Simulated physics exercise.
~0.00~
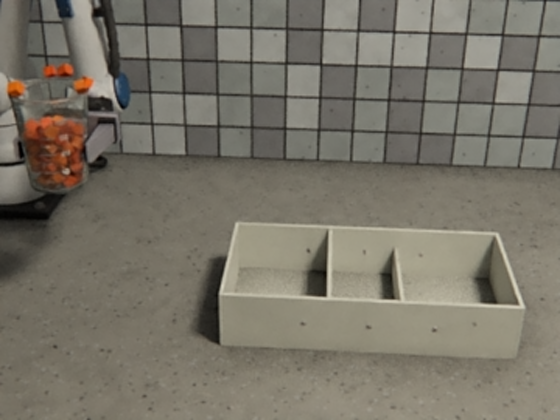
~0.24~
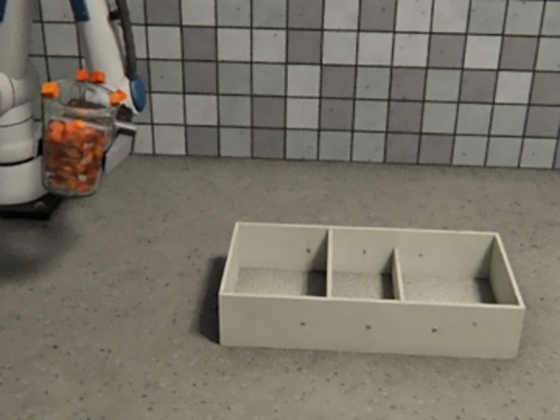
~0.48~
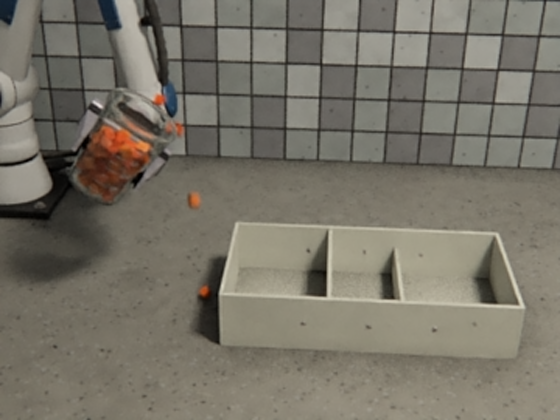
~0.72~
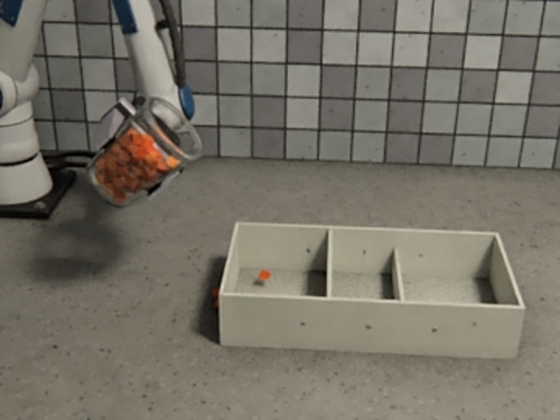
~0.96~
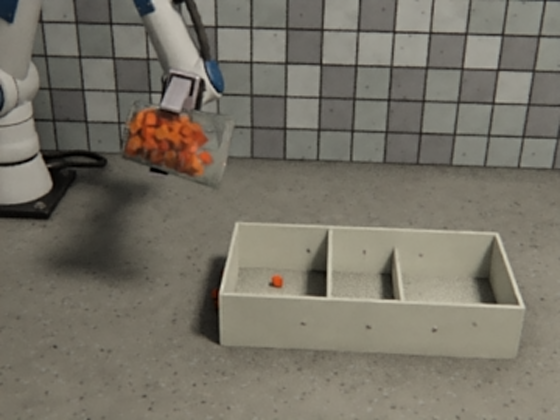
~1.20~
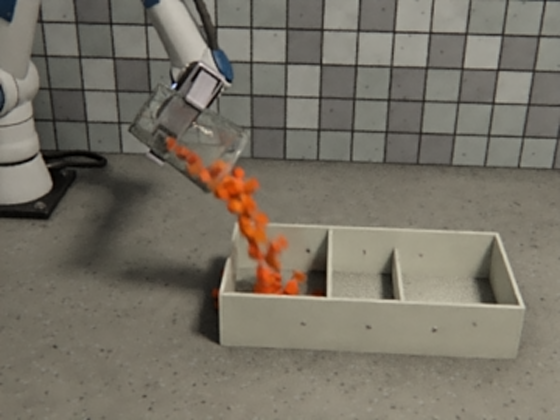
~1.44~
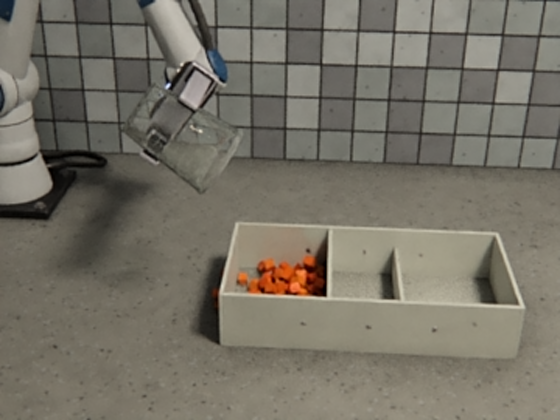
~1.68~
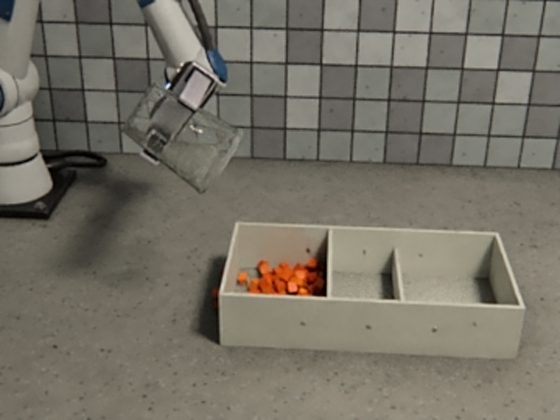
Robot arm carrying a clear tumbler rightward, spilling a few orange dice, then pouring the rest into a divided box's left compartment.
